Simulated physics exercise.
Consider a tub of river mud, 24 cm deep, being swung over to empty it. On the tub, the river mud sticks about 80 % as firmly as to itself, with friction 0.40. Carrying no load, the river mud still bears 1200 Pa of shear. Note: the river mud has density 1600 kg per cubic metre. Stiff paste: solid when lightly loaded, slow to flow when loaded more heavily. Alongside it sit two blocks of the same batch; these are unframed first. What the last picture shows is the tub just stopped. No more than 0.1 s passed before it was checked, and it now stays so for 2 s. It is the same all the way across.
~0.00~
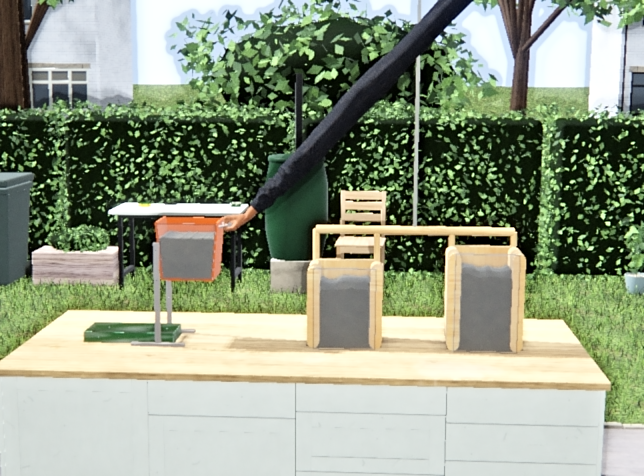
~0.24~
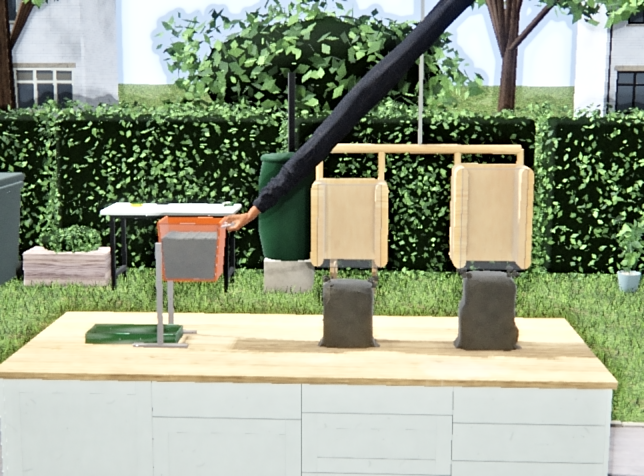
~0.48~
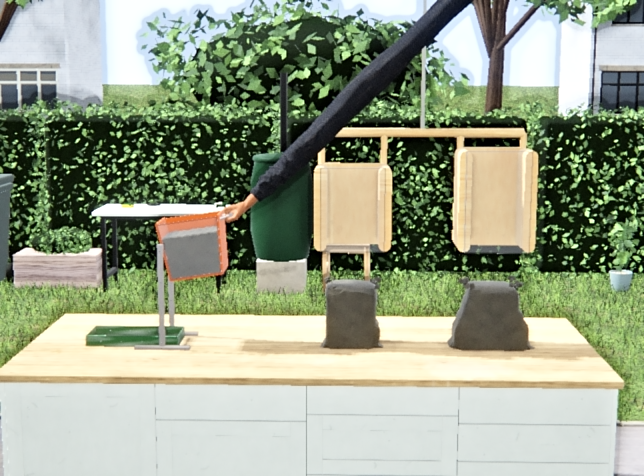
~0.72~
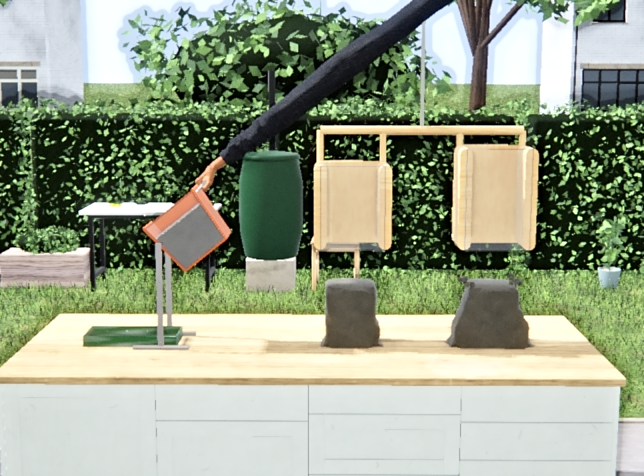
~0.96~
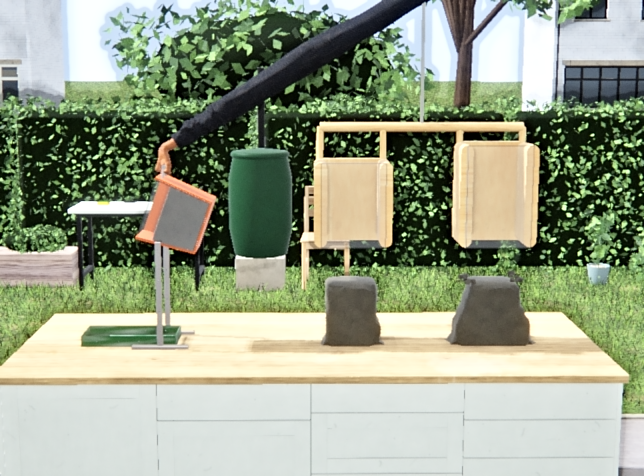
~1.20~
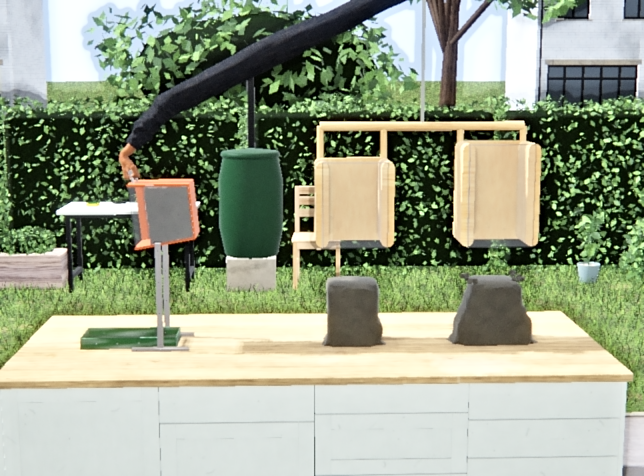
To begin with, a dark-sleeved arm holds an orange tub of grey mud upright on a stand while two wooden moulds lift off two mud blocks, which settle slightly, the right one more. Then the hand swings the tub over leftward onto its side, the mud staying inside.
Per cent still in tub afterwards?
Approx. 100 %.
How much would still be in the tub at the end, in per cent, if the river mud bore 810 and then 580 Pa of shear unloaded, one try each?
Expect about 50 in a hundred, then about 40 in a hundred.
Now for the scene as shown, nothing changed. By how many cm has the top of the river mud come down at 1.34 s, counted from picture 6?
Around 0 cm below its level in the last picture.
After 1.34 s, the tub is at 95 degrees and holds 100 %.
After 1.51 s, the tub is at 95 degrees and holds 100 %.
After 1.68 s, the tub is at 95 degrees and holds 100 %.
After 1.85 s, the tub is at 95 degrees and holds 100 %.
After 3.20 s, at the end, the tub is at 95 degrees and holds 100 %.
